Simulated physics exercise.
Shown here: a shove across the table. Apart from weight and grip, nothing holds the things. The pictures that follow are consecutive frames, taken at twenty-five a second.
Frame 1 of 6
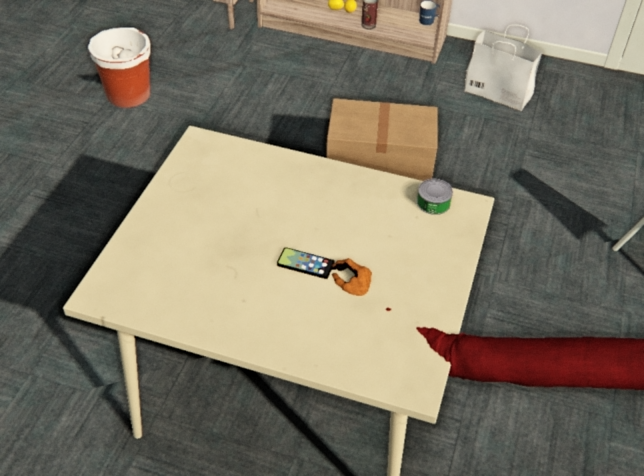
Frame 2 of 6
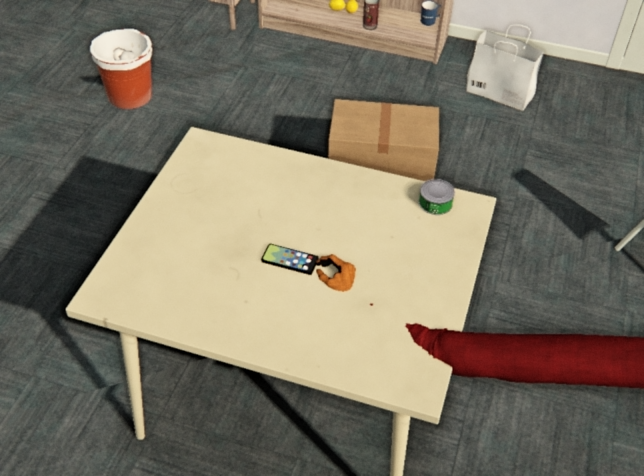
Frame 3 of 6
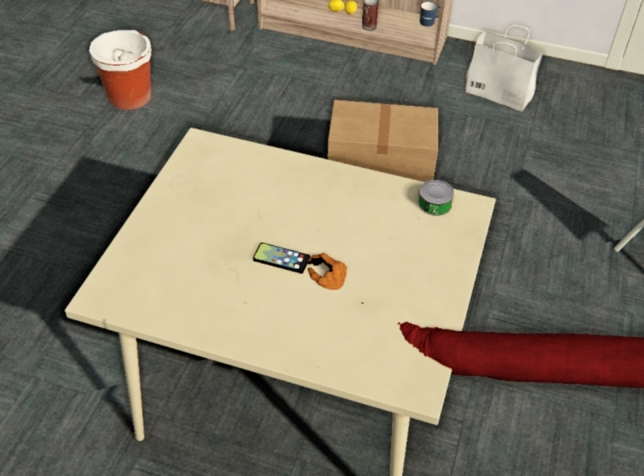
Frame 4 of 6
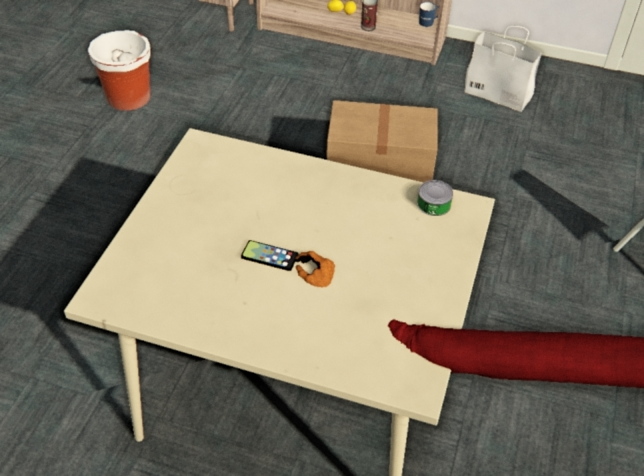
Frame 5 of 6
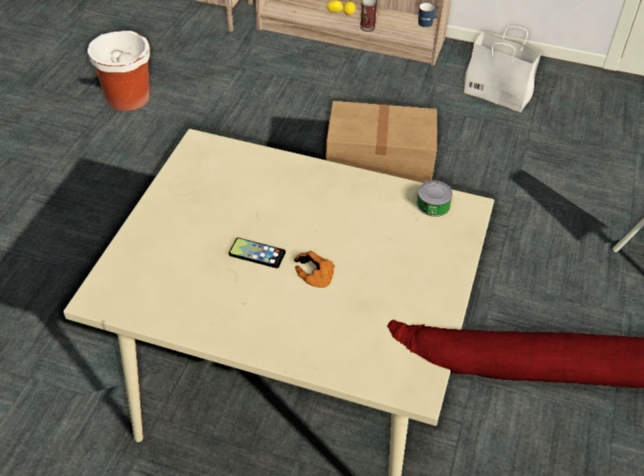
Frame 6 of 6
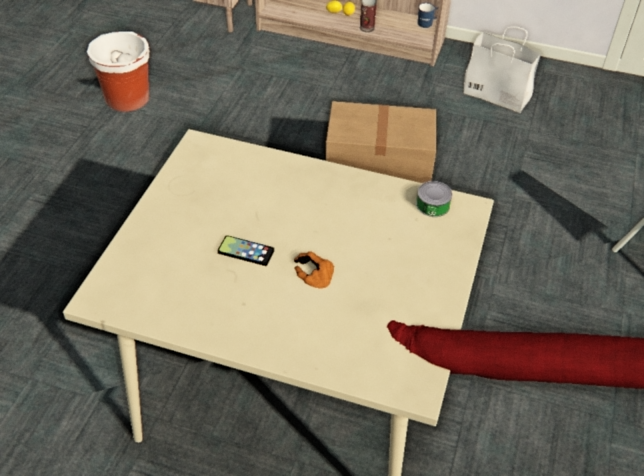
An orange hand pushes a black phone left across the table, and the phone slides clear.
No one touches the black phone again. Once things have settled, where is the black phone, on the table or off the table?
Short of the brink.
Then, 0.10 s past the last view, black phone displaced about its own width near (225, 245).
Then, 0.20 s past the last view, black phone displaced about its own width near (210, 241).
Then, 0.30 s past the last view, black phone displaced about its own width near (203, 239).
Finally, moved from the start, black phone. Final places as the last picture's camera would see them, black phone near (202, 239).
